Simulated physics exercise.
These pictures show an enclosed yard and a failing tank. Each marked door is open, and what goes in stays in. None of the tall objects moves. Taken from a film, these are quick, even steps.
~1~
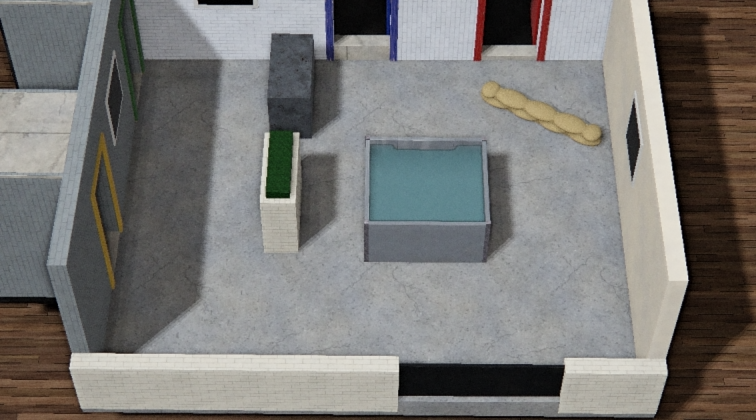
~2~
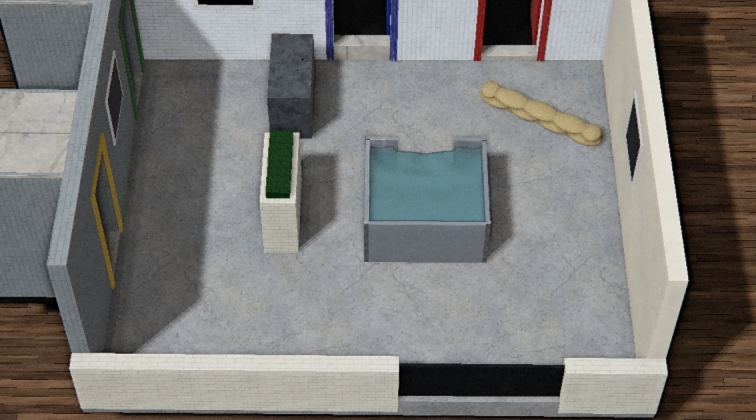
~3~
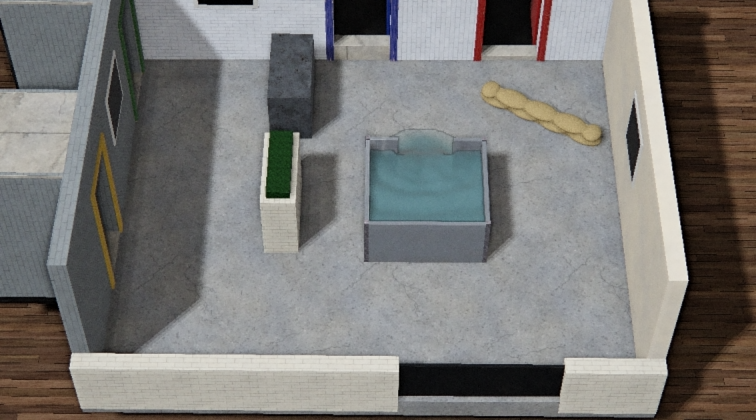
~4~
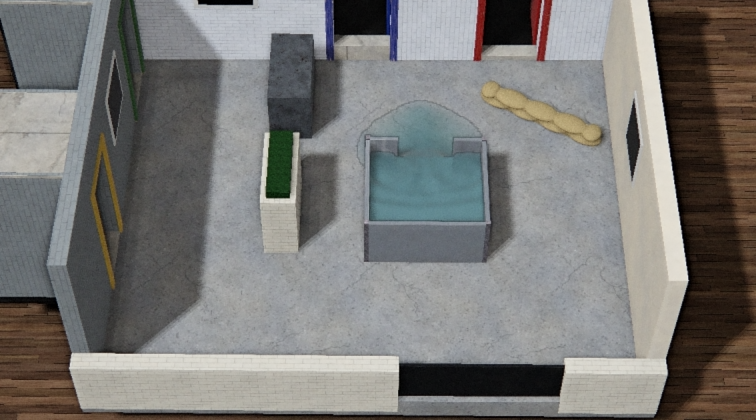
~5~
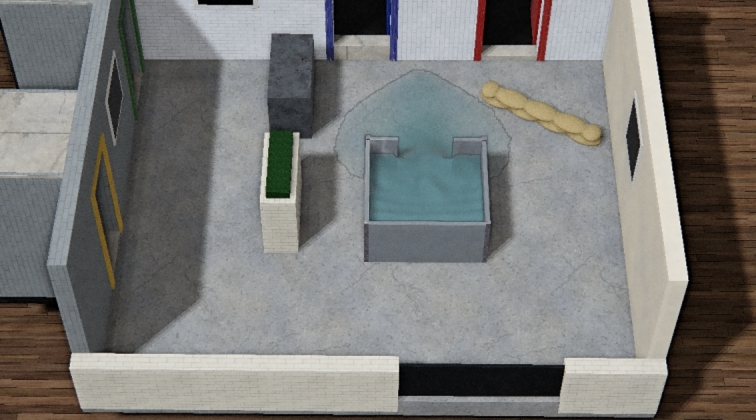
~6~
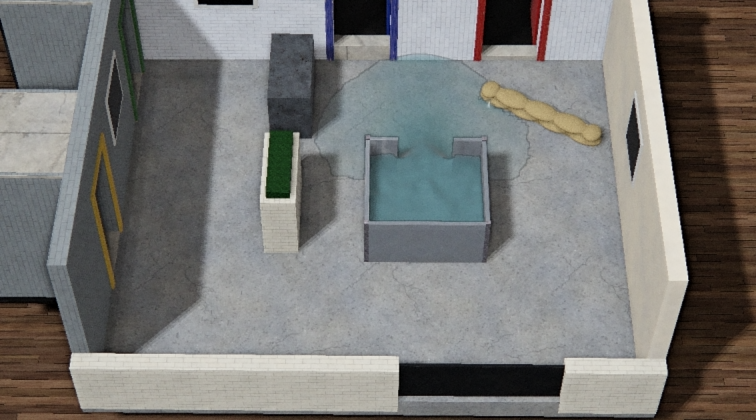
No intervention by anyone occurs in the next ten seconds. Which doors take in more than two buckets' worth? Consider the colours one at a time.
Result: The green door will most likely exceed two buckets; the yellow door will most likely not exceed two buckets; the blue door will most likely not exceed two buckets; the red door will most likely exceed two buckets.
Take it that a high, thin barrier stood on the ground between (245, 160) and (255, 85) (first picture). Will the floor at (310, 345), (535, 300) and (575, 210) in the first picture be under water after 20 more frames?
Point by point: First not reached, second not reached, third submerged.
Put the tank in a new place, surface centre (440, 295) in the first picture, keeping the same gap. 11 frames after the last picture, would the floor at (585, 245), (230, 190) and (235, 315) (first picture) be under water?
Going through them in turn: Still bare, still bare and still bare.
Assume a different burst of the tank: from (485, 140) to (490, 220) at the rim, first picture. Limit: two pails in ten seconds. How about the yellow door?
In that case, yellow overshoots.
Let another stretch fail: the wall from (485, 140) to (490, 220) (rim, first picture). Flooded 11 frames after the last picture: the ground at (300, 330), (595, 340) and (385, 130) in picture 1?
Sequence: Spared / wetted / spared.
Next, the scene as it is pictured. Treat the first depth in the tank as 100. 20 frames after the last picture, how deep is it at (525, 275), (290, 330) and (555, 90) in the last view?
Roughly 0, 0 and 4 per cent, in turn.
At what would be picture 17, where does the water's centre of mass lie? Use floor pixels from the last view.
The centre of mass sits at about (419, 156).
A moment on, water covers 15 % of the floor; the green door not reached, the yellow door not reached, the blue door wet at the sill, nothing in, the red door under two buckets in.
Next, water covers 30 % of the floor; the green door wet at the sill, nothing in, the yellow door not reached, the blue door wet at the sill, nothing in, the red door over two buckets in.
Then, water covers 40 % of the floor; the green door over two buckets in, the yellow door not reached, the blue door wet at the sill, nothing in, the red door over two buckets in.
Later, water covers 70 % of the floor; the green door far over two buckets in, the yellow door wet at the sill, nothing in, the blue door wet at the sill, nothing in, the red door over two buckets in.
In the end, water covers 90 % of the floor; the green door far over two buckets in, the yellow door wet at the sill, nothing in, the blue door wet at the sill, nothing in, the red door over two buckets in.
